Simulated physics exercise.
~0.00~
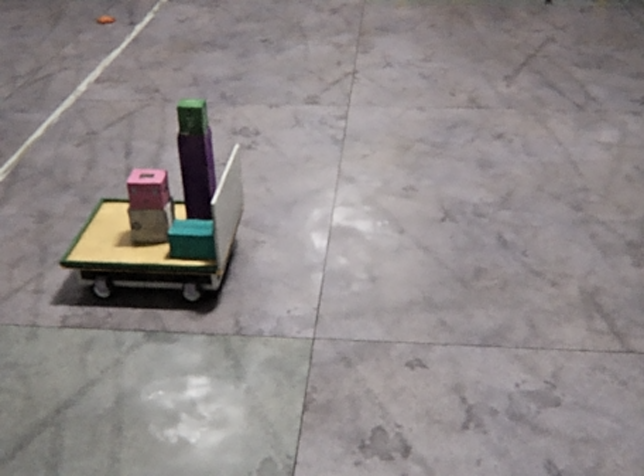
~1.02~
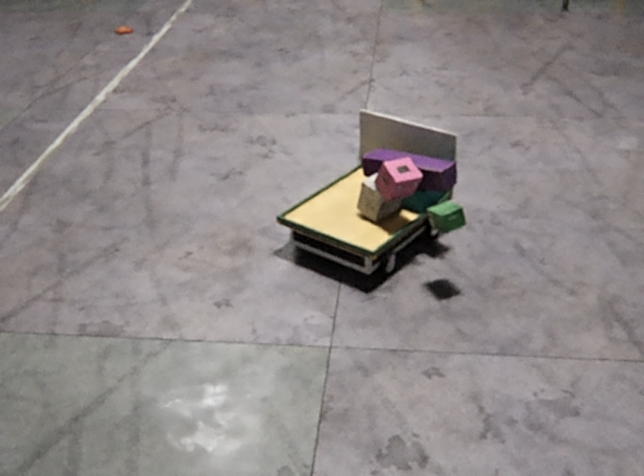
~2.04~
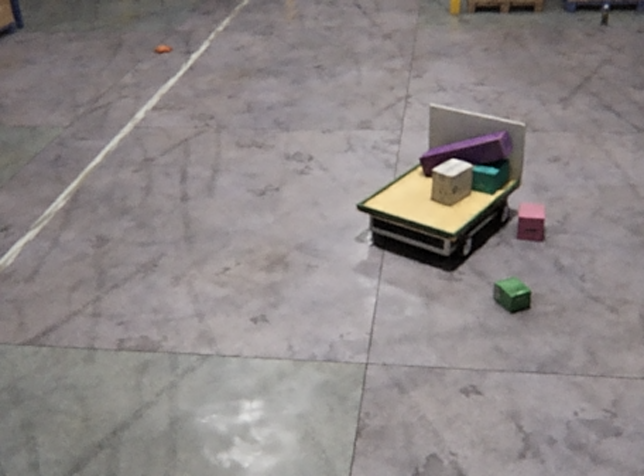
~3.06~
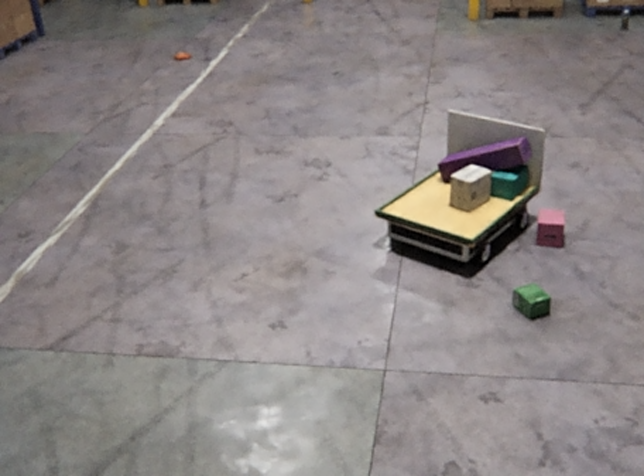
The footage shows a flat cart carrying colored boxes as it moves right and turns; the tall purple box topples and the green and pink boxes fall to the floor. The cart ends up still, with the purple, white and turquoise boxes aboard.
